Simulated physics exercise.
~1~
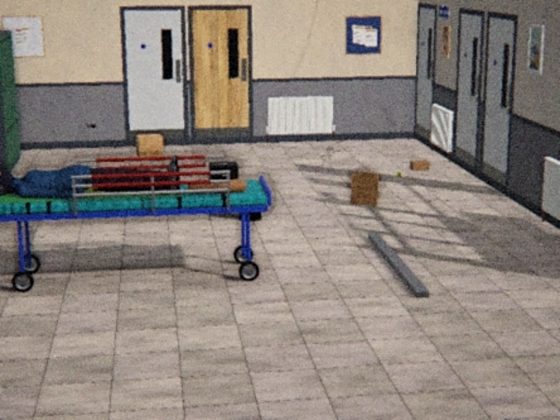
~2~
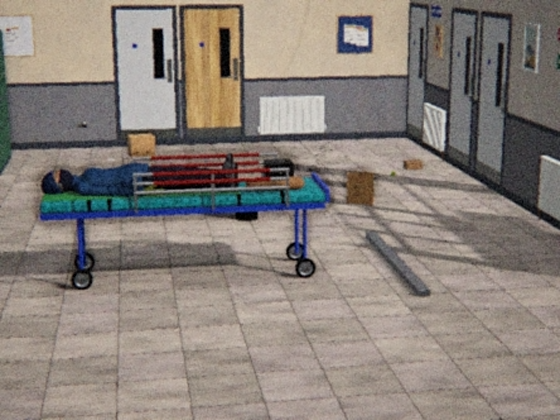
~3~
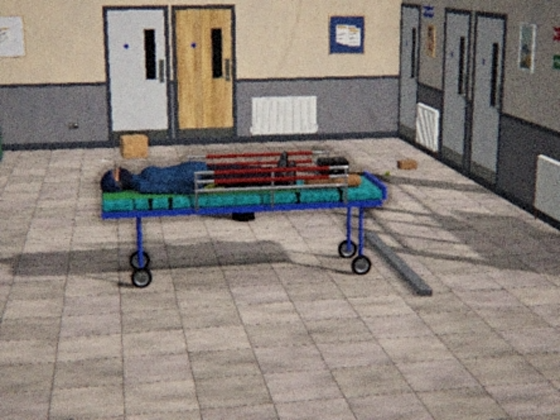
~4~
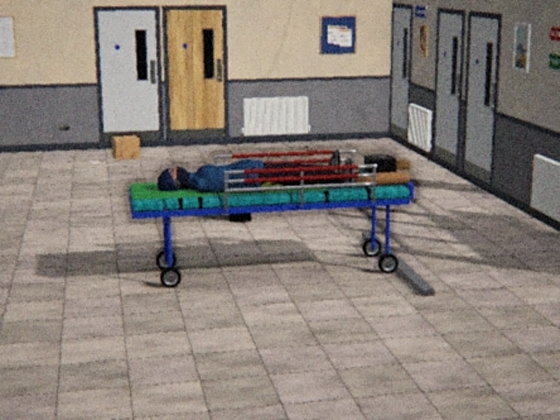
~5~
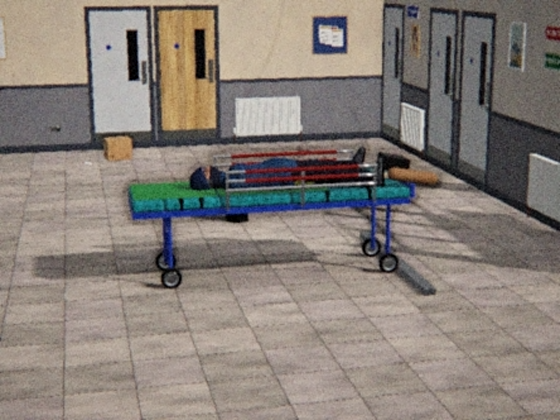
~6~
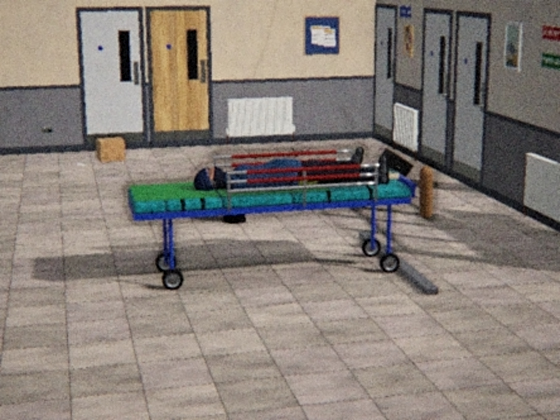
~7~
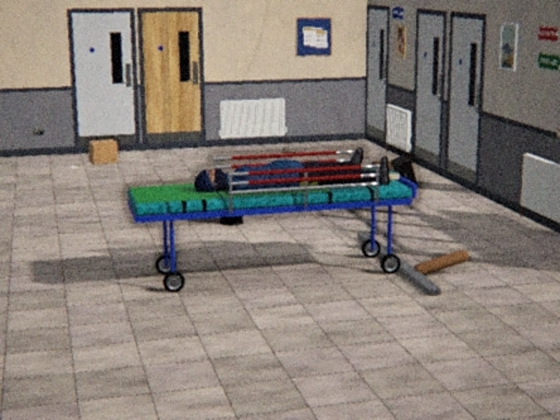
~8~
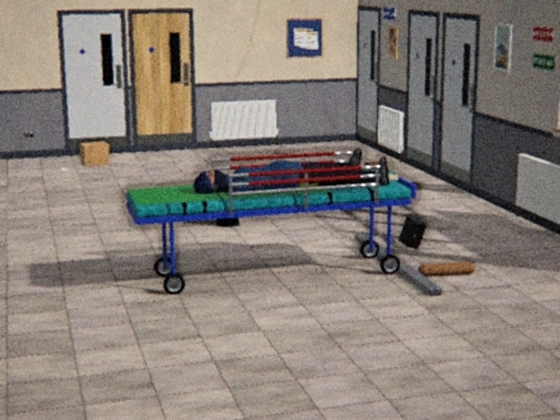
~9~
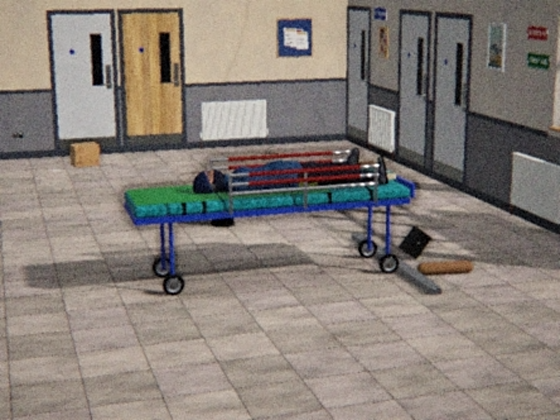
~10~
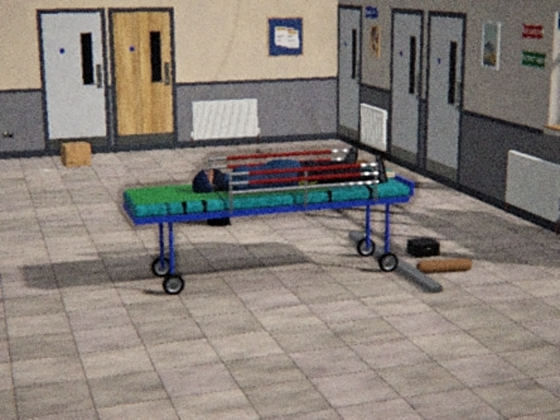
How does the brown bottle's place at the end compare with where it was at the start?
At the start the brown bottle lies on top of the trolley near the sleeper's feet. At the end it lies on the floor, just beyond the trolley's right end and beside the grey sill.
